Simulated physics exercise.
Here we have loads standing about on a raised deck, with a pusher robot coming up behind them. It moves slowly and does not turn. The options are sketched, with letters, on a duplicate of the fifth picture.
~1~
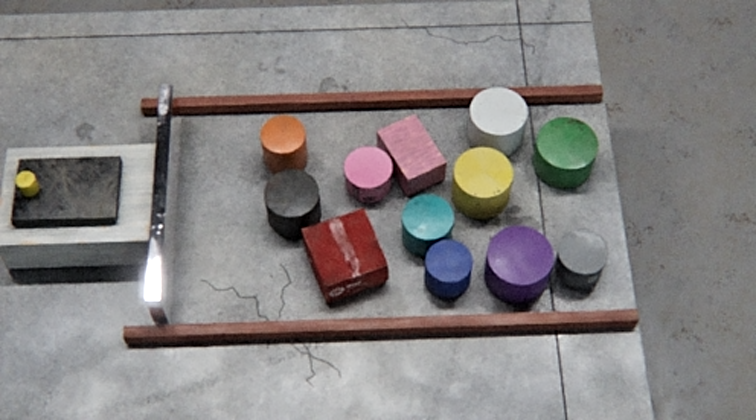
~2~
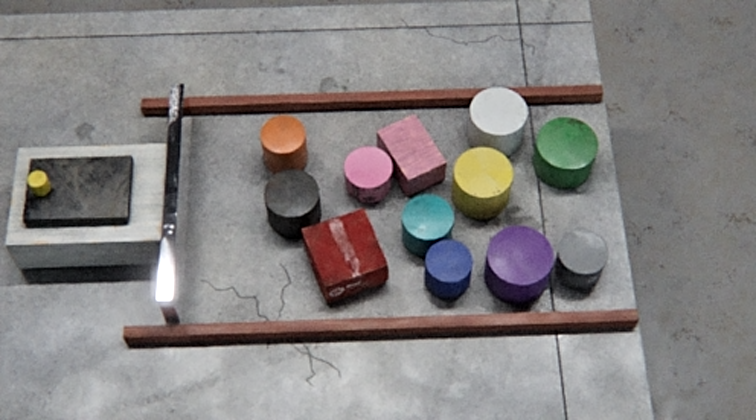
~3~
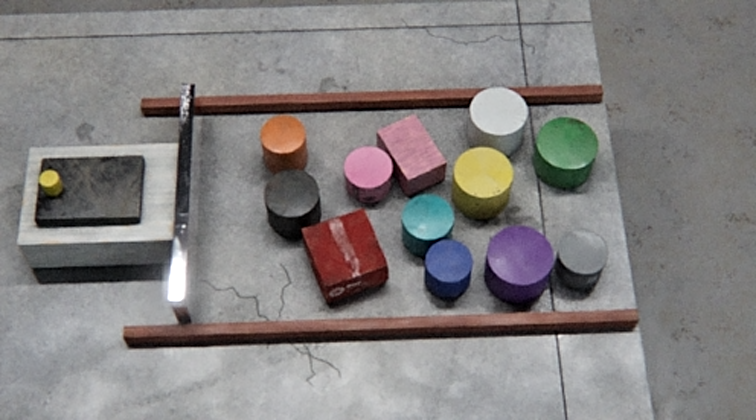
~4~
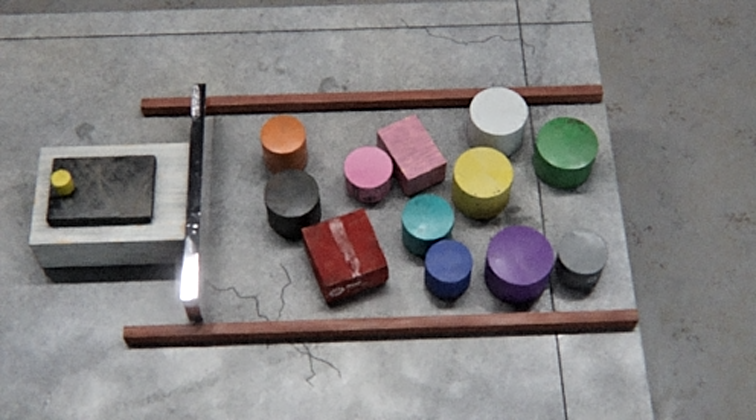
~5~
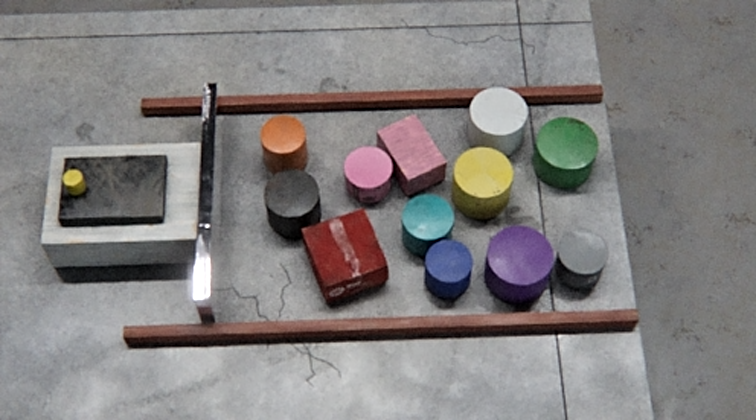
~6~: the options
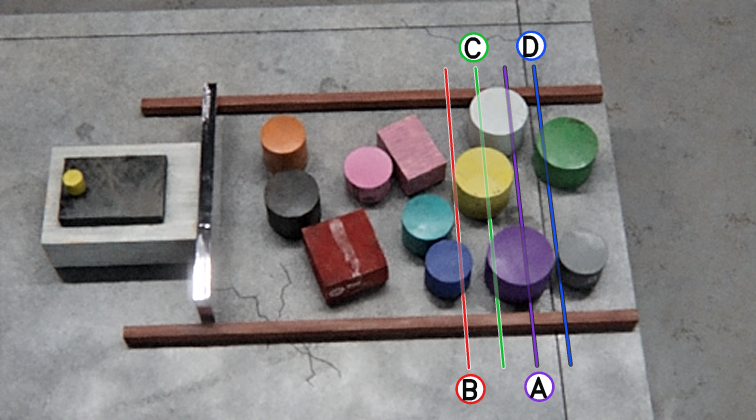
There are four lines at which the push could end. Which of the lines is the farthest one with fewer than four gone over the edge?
Up to line C.
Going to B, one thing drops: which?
The grey pail.
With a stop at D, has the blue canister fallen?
Yes.
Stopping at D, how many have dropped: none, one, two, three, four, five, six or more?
By then, six or more.
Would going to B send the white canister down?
No.
On the marked copy, A at (520, 206); B at (456, 208); C at (489, 207); D at (551, 205).
Taking C. A third of the way, robot (223, 185); orange canister (338, 145); red parcel (356, 260).
Two thirds of the way, robot (326, 181); grey pail (621, 255); purple canister (566, 265).
When it is over, robot (403, 179); purple canister over the edge; grey pail over the edge; three fallen.
As for the rest, A drops four; B is within the limit but short; D drops seven.
